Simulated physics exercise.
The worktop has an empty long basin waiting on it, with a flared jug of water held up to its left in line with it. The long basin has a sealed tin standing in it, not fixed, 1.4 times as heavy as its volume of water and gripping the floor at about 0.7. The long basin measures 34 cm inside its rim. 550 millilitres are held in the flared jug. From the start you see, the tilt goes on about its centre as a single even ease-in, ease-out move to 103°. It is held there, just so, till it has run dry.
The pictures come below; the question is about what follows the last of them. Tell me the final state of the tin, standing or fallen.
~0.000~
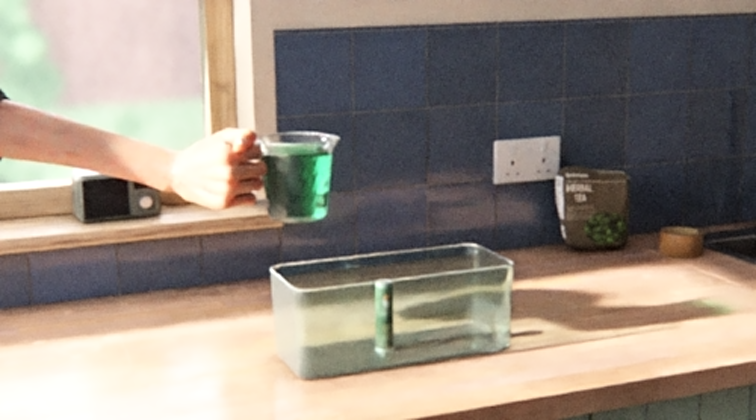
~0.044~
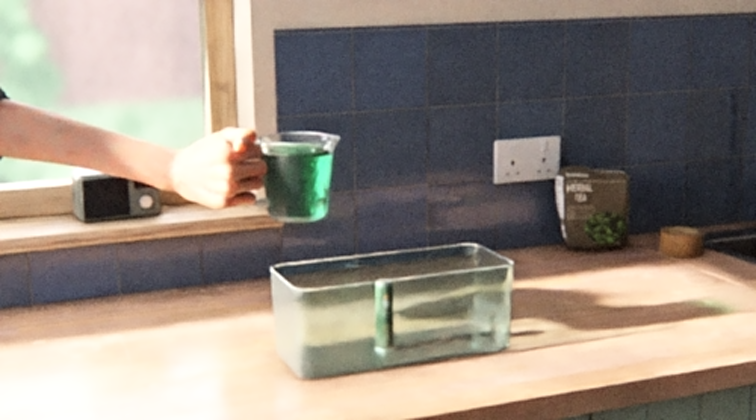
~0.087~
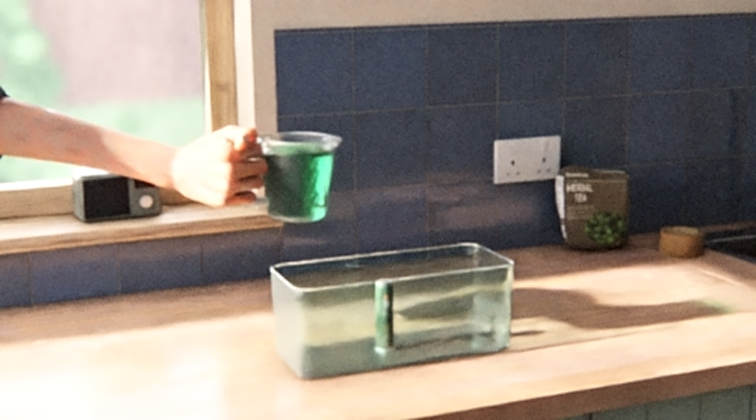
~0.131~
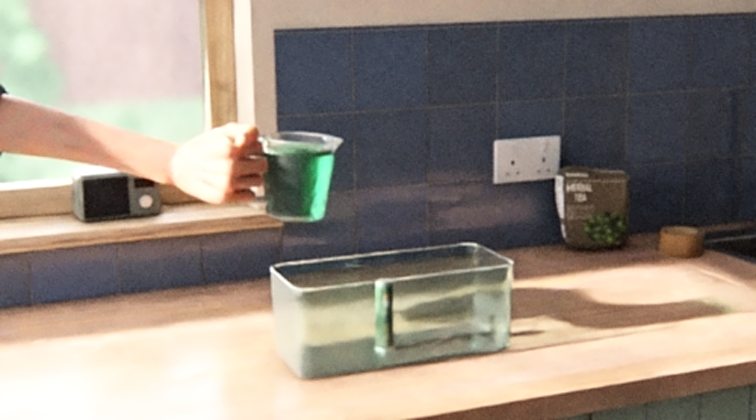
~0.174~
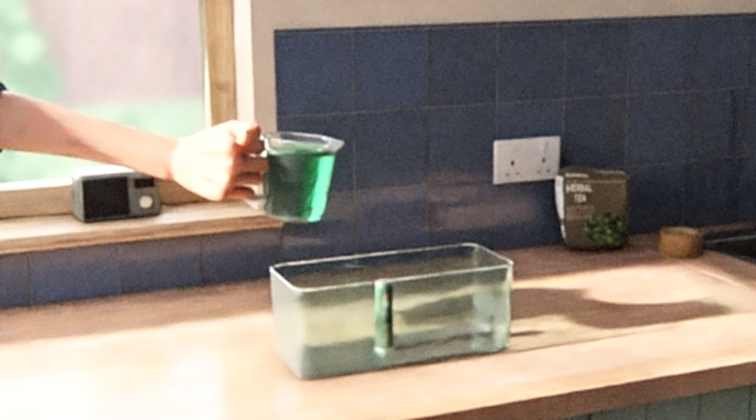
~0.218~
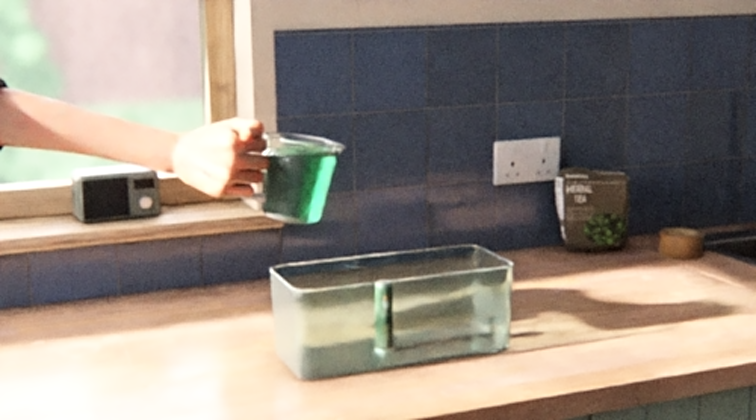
It will be floored.
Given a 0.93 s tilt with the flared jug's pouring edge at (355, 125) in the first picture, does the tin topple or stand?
Then it stays on its base.
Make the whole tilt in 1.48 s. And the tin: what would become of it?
Well, the tin simply holds firm.
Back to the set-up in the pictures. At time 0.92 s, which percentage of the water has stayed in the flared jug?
Close to 22 percent of the total.
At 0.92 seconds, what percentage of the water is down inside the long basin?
Some 58 per cent.
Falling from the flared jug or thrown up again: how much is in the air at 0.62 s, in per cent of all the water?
18 %.
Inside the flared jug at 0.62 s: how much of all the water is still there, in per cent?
About 78 per cent.
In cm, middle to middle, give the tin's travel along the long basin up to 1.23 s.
Around 3 cm.
By 0.62 s the tilt is 65° and 77 per cent is still to pour; the tin stands where it began.
By 0.92 s the tilt is 98° and 22 per cent is still to pour; the tin stands where it began.
By 1.23 s the tilt is 103° and 1 per cent is still to pour; the tin leans 28°.
By 1.57 s the tilt is 103° and 0 per cent is still to pour; the tin lies on its side.
At rest the tin lies on its side.
